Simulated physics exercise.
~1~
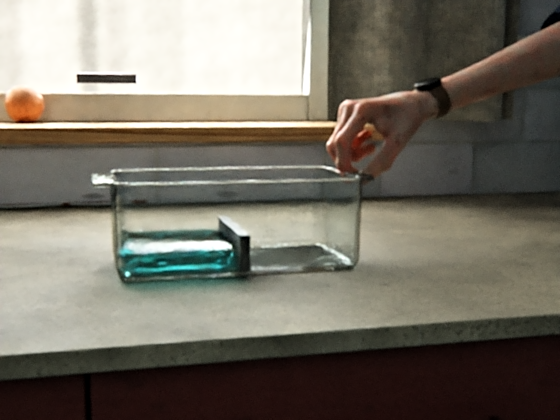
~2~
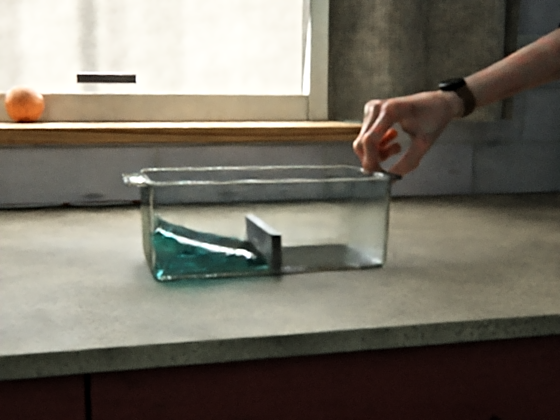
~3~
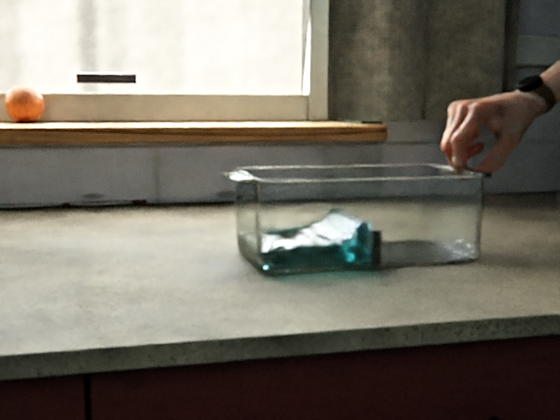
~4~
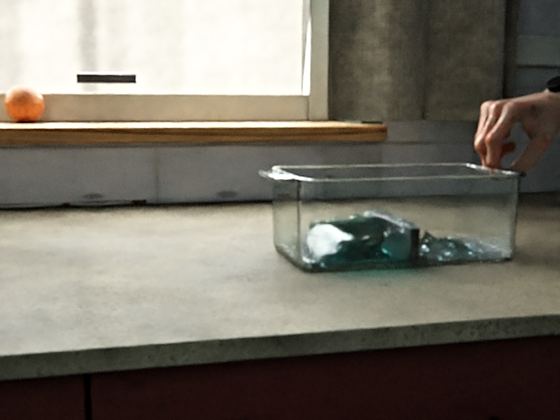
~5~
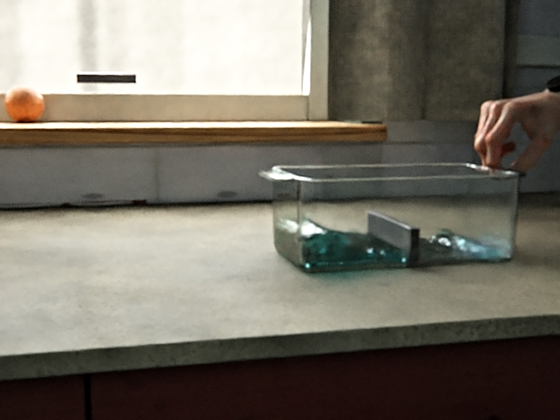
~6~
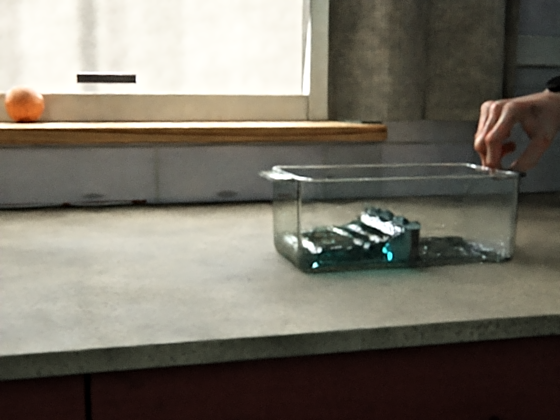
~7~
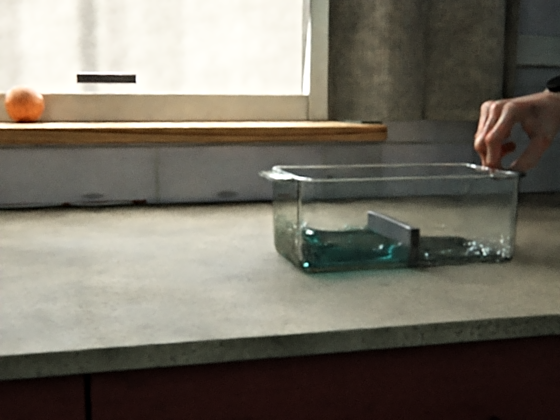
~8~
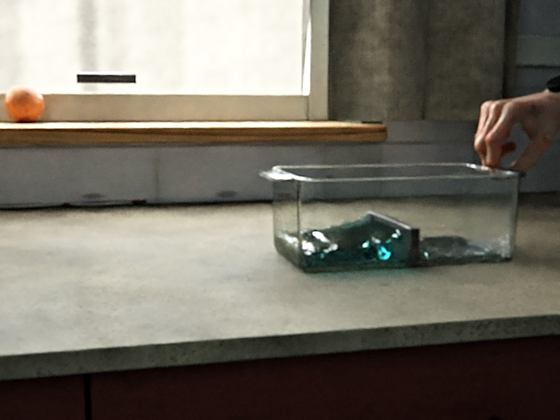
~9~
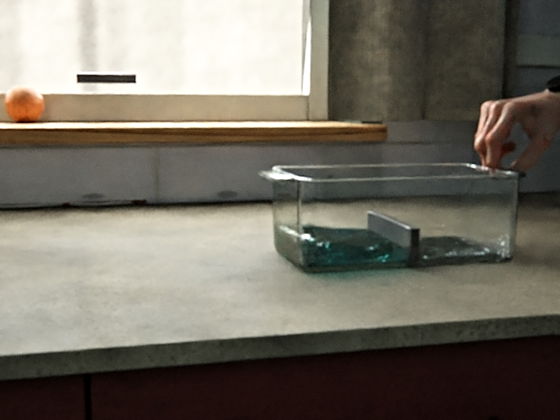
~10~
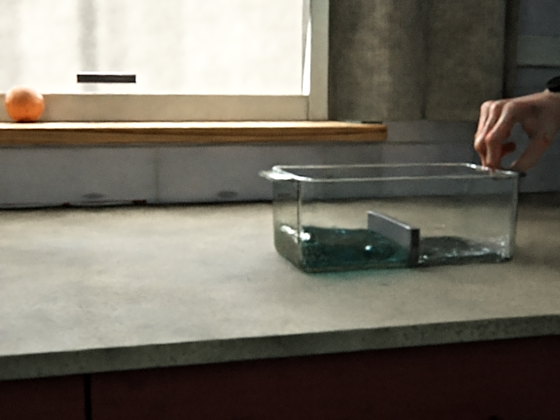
At the start, a clear glass box with an upright divider sits on a grey counter, blue-green water filling only its left half, while a hand grips its right rim. The hand draws the box rightwards, and the water heaps up against the left end. As the box moves farther right, the water surges towards the divider. The box comes to rest and some water spills over into the right half. The rest sloshes back and forth on the left, then gradually calms. Finally, most of the water remains left of the divider, with a little on the right.
